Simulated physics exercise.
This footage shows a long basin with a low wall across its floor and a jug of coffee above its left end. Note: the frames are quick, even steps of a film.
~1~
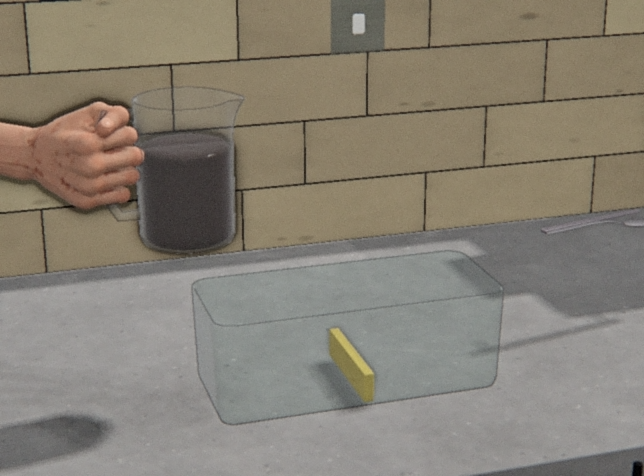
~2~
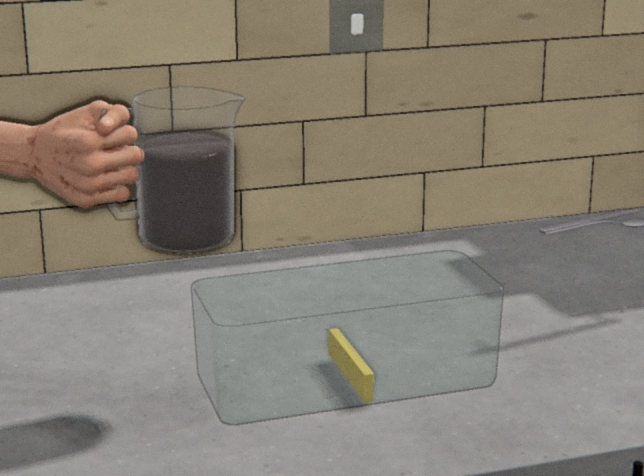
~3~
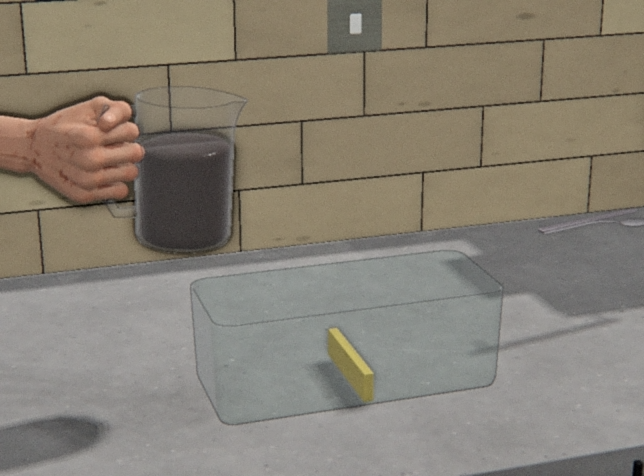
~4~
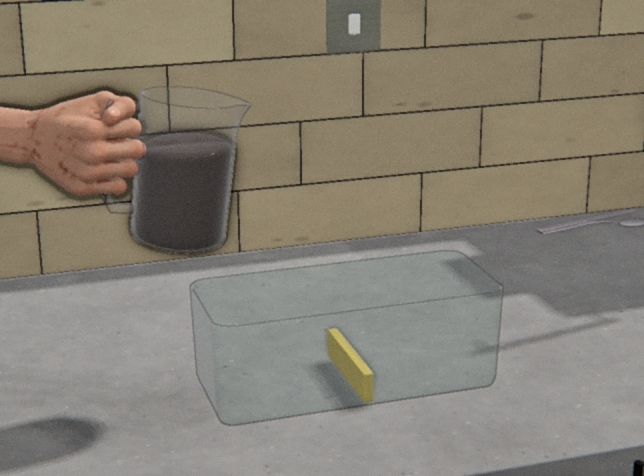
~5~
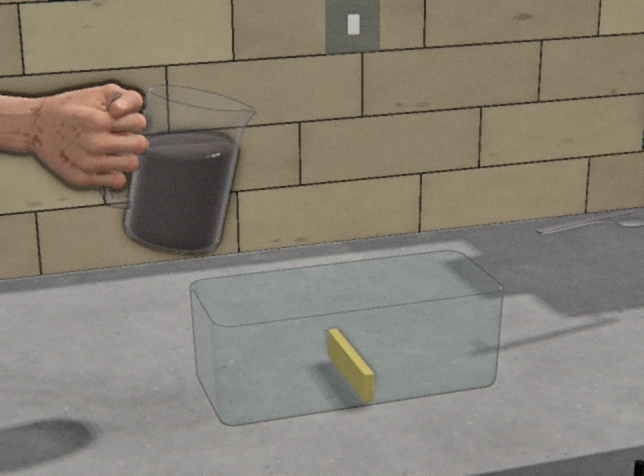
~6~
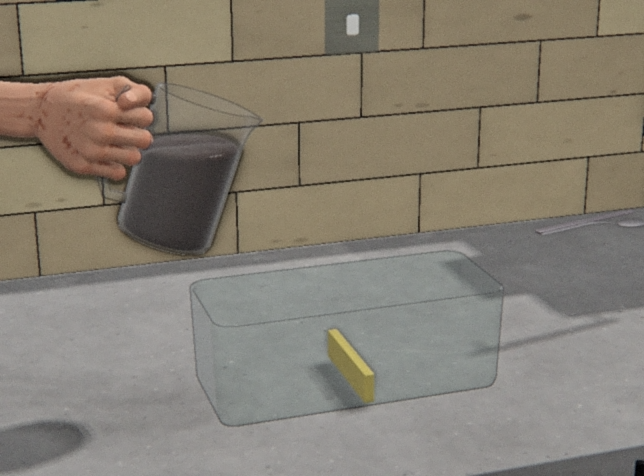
A hand held a clear jug of dark coffee above the left end of a long glass basin with a low yellow wall across its floor, then slowly tilted the jug to the right.
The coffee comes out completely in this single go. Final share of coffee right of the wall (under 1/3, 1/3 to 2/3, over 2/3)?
I'd put the amount right of the wall under the one-third mark.
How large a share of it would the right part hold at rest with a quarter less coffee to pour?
About 5 %.
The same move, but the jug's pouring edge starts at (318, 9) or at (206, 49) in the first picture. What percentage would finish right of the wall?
Near 80 per cent for the first start, near 10 per cent for the second.
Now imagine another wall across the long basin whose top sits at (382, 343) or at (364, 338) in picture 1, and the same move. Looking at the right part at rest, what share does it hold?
Well, it's close to 5 per cent for the first one, then 5 per cent for the other.
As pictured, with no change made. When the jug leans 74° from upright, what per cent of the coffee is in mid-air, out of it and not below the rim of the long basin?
About 5 %.
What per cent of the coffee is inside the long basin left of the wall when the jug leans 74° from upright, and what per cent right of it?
Left part close to 0 in a hundred, right part close to 0.
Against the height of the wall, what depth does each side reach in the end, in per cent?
The left side ends up close to 80, the right side close to 20.
A moment on, the jug is tipped part way and 93 per cent is still to pour, 0 is left of the wall and 0 right of it.
Next, the jug is tipped right over and 43 per cent is still to pour, 32 is left of the wall and 2 right of it.
Then the jug is tipped right over and 7 per cent is still to pour, 73 is left of the wall and 8 right of it.
Later the jug is tipped right over and 0 per cent is still to pour, 81 is left of the wall and 14 right of it.
Finally, 79 per cent lies left of the wall, 16 right of it and 5 outside.
